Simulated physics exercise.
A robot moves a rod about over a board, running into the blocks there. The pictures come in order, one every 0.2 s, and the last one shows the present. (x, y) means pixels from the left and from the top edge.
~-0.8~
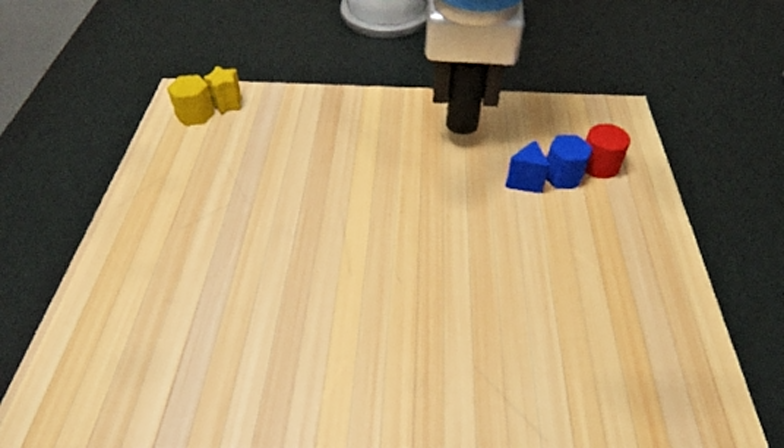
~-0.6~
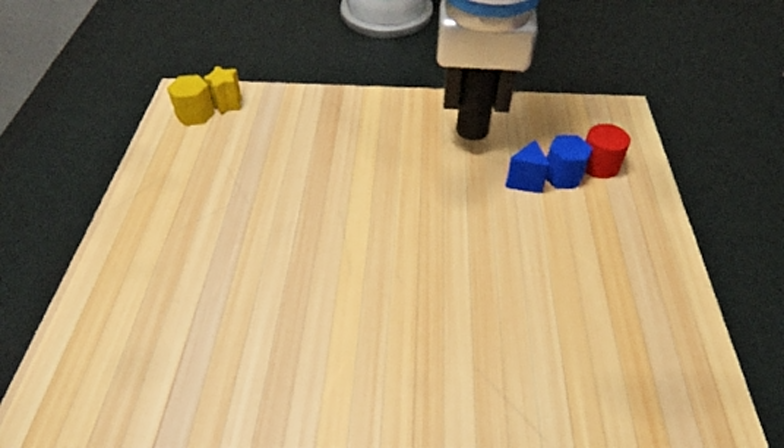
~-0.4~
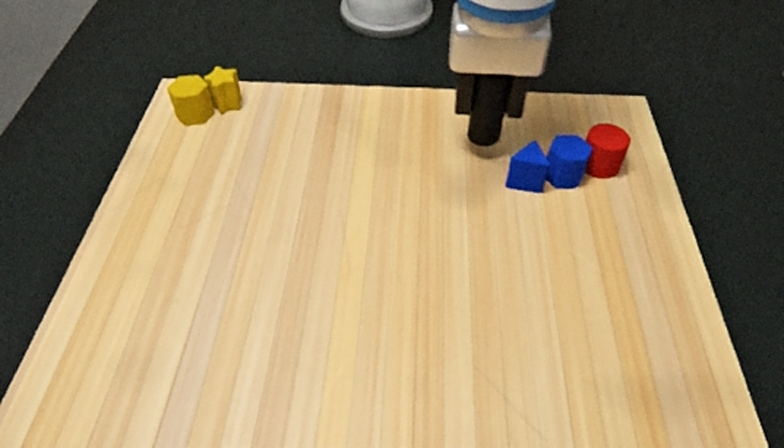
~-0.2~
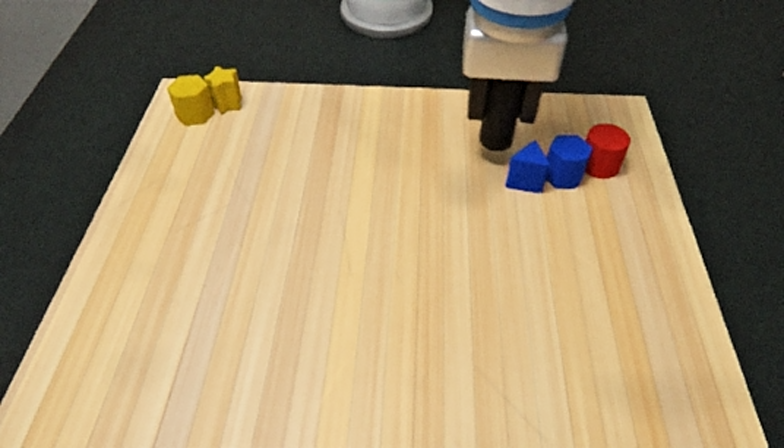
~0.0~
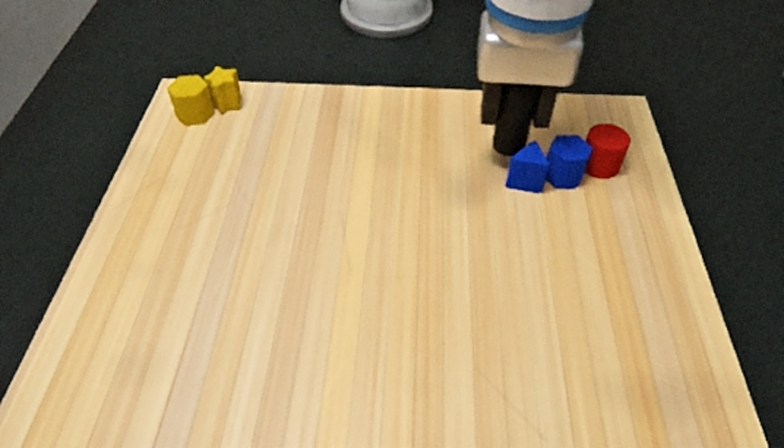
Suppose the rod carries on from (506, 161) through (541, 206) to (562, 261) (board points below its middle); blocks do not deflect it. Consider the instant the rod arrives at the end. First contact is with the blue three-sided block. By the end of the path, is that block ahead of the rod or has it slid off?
The block sits ahead of the rod.
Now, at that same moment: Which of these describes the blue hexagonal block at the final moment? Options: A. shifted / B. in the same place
I'll go with B - in the same place.
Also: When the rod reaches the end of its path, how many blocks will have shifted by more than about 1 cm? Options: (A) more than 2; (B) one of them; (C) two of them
(B)
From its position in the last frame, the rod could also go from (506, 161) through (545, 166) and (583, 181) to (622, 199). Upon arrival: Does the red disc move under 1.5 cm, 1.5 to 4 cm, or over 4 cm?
It's set to move under 1.5 cm.
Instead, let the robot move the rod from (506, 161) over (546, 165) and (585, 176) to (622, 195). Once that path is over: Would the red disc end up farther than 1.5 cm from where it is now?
Yes, I think so.
On the path given first. One third of the way, rod at (535, 175); blue three-sided block at (553, 182), turned 25° clockwise.
Two thirds of the way, rod at (555, 209); blue three-sided block at (576, 218), turned 20° clockwise.
At the end, rod at (567, 246); blue three-sided block at (595, 257); blue hexagonal block in place.
